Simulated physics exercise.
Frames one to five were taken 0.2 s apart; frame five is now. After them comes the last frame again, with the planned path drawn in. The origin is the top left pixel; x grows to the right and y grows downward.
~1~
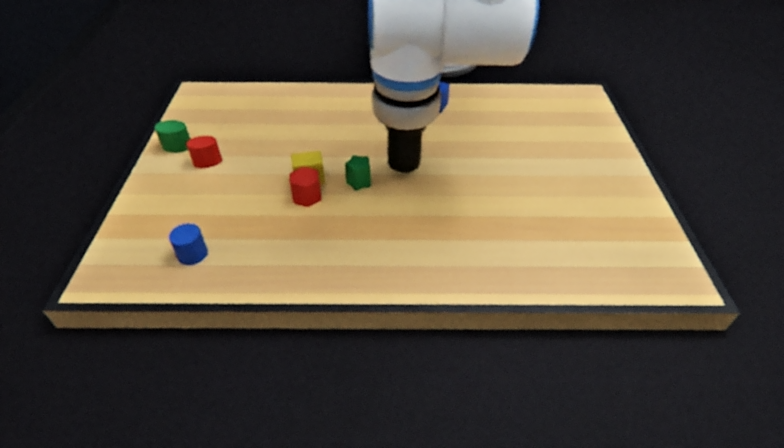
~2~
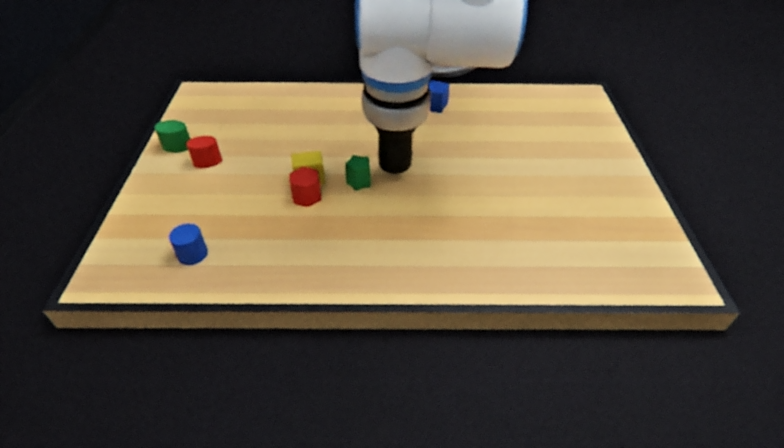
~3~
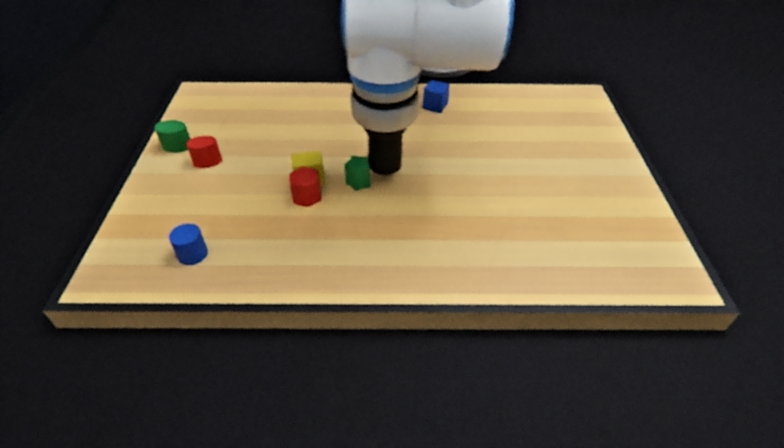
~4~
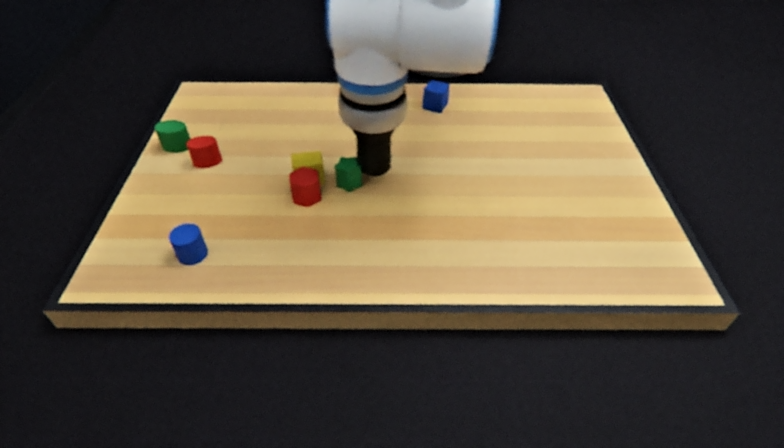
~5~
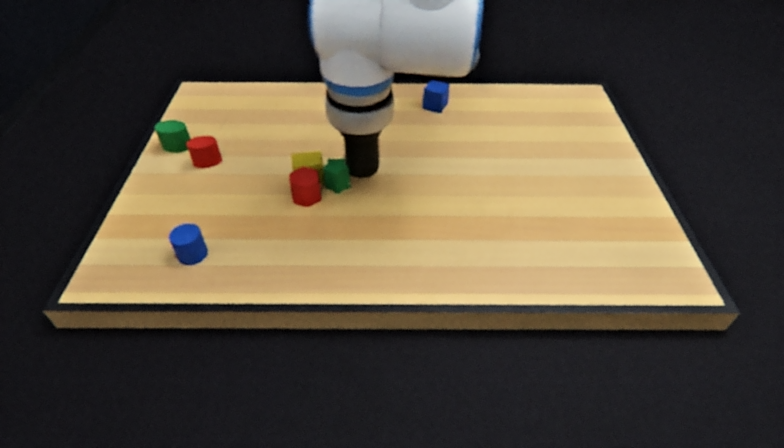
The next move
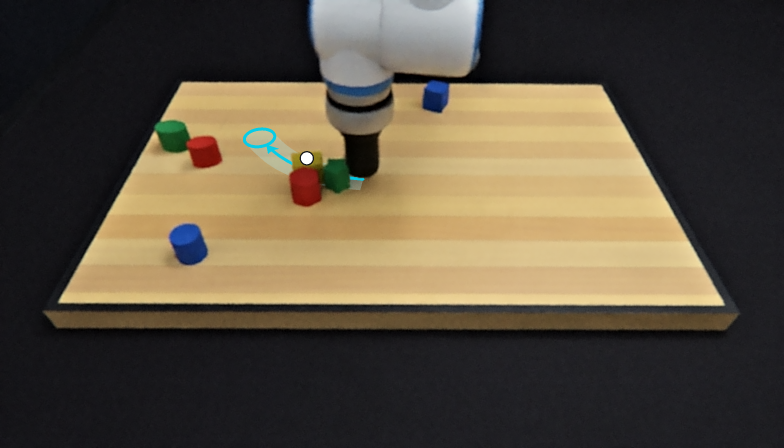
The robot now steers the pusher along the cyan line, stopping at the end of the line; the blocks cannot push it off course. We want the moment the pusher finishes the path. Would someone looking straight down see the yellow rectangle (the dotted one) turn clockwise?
The answer is yes.
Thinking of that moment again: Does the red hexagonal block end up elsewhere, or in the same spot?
Displaced, by a centimetre or more.
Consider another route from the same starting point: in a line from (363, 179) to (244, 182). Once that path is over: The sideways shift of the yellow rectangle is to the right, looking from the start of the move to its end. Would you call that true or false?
The statement is correct.
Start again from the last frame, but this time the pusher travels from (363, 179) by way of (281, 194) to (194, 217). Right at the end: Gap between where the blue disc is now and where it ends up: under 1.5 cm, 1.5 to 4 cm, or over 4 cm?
It's set to move under 1.5 cm.
Path on the board, from (363, 179) over (318, 173) and (282, 158) to (260, 138); the dot is on the yellow rectangle.
The first path, step by step. One third of the way, pusher at (316, 161); red hexagonal block at (286, 183), turned 60° anticlockwise; yellow rectangle at (274, 155), turned 45° clockwise; green star block at (295, 165), turned 30° anticlockwise.
Two thirds of the way, pusher at (280, 147); red hexagonal block at (286, 183), turned 65° anticlockwise; yellow rectangle at (267, 156), turned 50° clockwise; green star block at (291, 165), turned 50° anticlockwise.
At the end, pusher at (257, 127); red elliptical block in place; red hexagonal block at (286, 183), turned 65° anticlockwise; yellow rectangle at (267, 156), turned 50° clockwise; green star block at (291, 165), turned 50° anticlockwise.
